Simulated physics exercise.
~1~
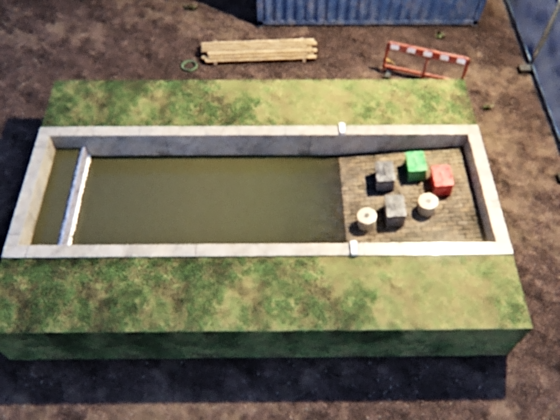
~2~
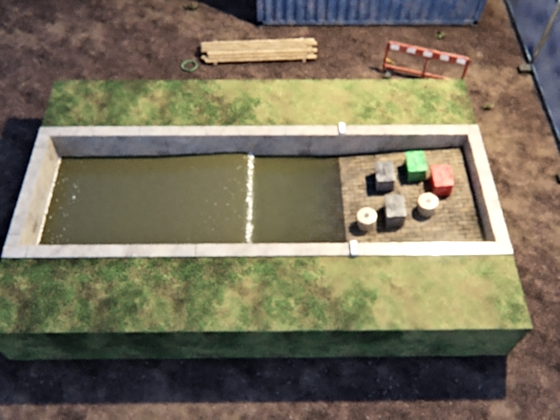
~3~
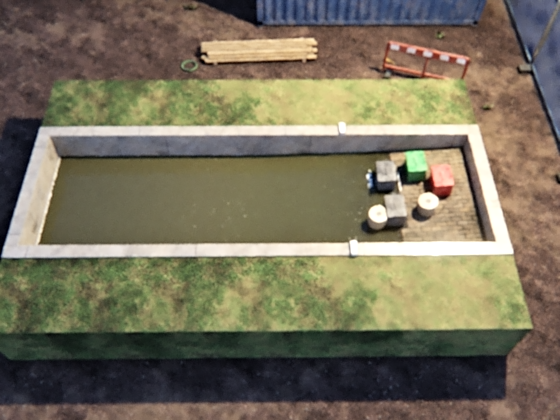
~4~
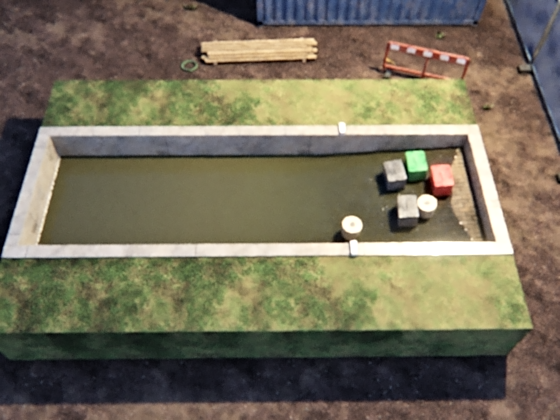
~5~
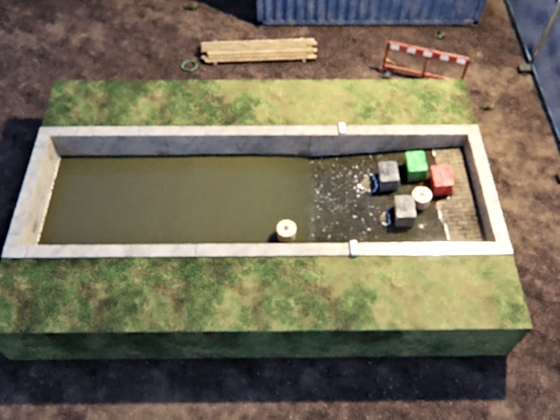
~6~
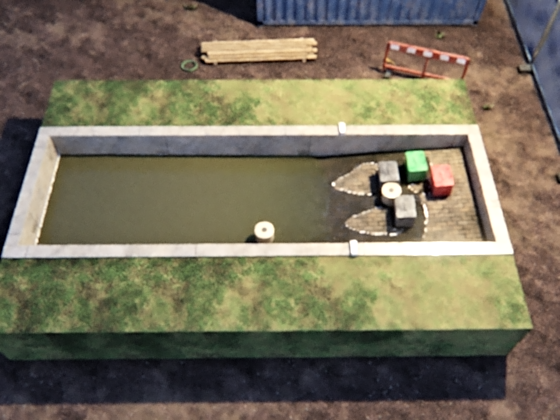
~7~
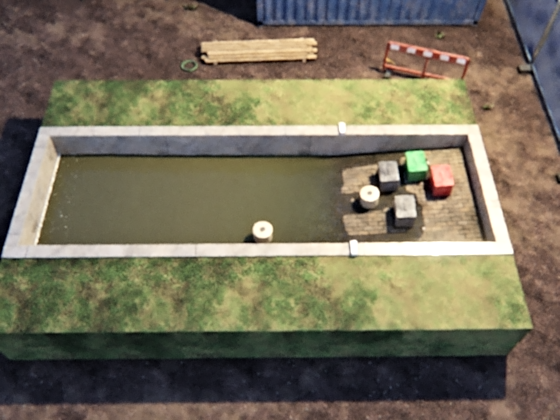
Water surging right up a ramp in a walled basin, shifting grey blocks and carrying one pale tub left, then draining back.
